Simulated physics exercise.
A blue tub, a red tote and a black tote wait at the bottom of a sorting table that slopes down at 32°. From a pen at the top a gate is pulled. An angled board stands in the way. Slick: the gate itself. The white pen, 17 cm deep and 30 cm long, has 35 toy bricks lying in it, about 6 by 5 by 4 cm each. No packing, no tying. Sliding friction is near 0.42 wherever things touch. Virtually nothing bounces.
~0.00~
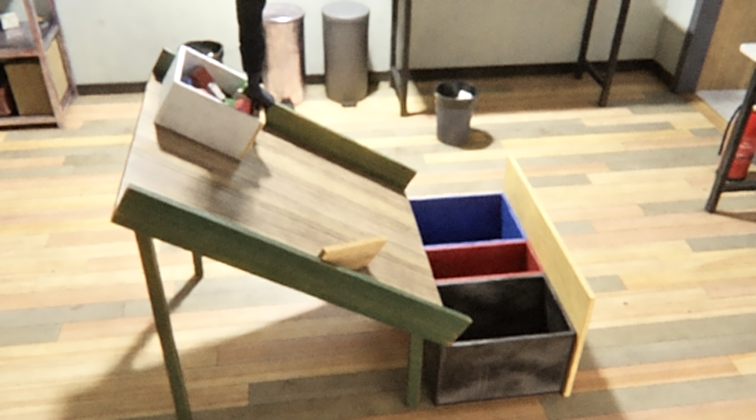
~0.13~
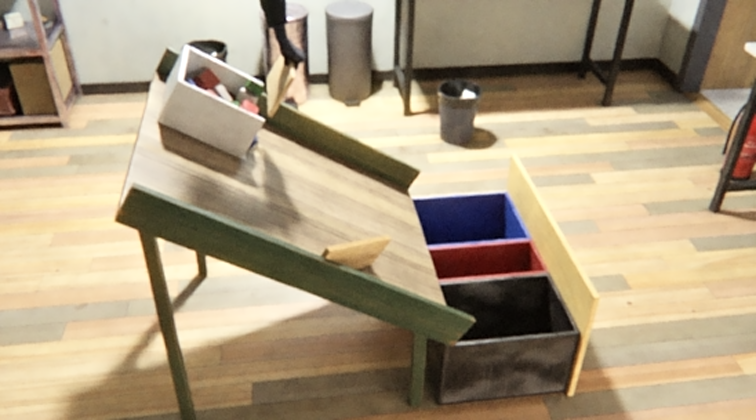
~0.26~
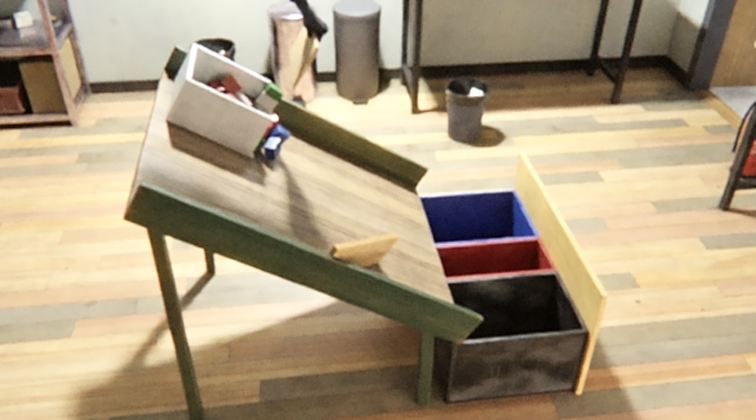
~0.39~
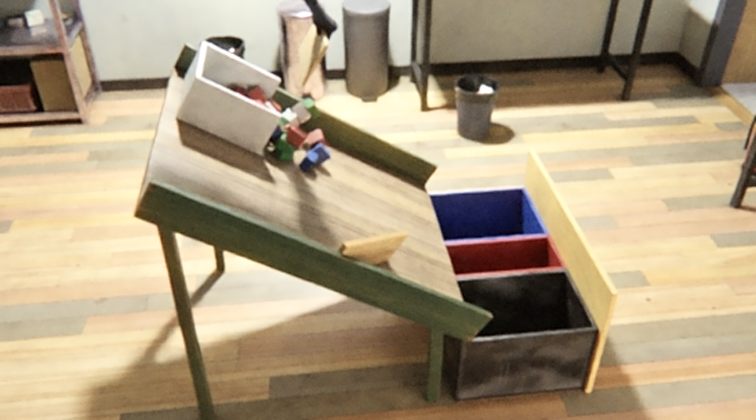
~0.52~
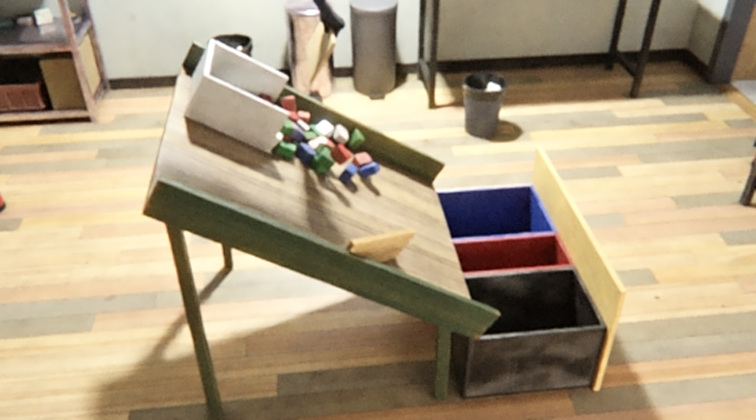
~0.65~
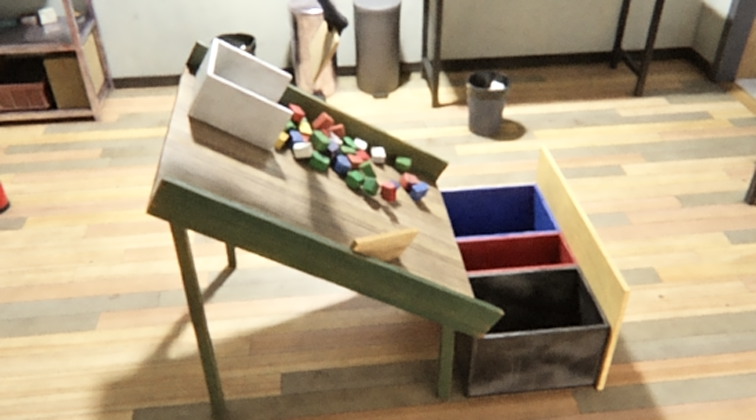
Colorful toy bricks slid out of a white pen after its gate was pulled up, then spread down a sloping wooden table toward an angled board, with blue, red and black tubs sitting below.
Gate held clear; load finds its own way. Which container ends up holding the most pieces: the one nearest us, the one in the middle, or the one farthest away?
The one farthest away.
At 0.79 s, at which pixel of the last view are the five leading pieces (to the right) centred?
Centre approx. at (453, 209) px.
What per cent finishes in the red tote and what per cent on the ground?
About 10 and 0 per cent.
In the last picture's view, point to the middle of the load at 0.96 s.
(424, 191).
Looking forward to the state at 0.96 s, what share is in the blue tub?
Estimate for then: Some 15 percent.
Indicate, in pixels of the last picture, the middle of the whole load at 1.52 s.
I'd place it about (511, 260) in the last view.
After 0.79 s, 1 still in the white pen, 2 in the blue tub, 31 on the slope and 1 in the air.
After 0.96 s, 5 in the blue tub, 2 in the red tote, 23 on the slope and 5 in the air.
After 1.21 s, 22 in the blue tub, 3 in the red tote, 7 on the slope and 3 in the air.
When it is over (at 1.52 s), 32 in the blue tub and 3 in the red tote.
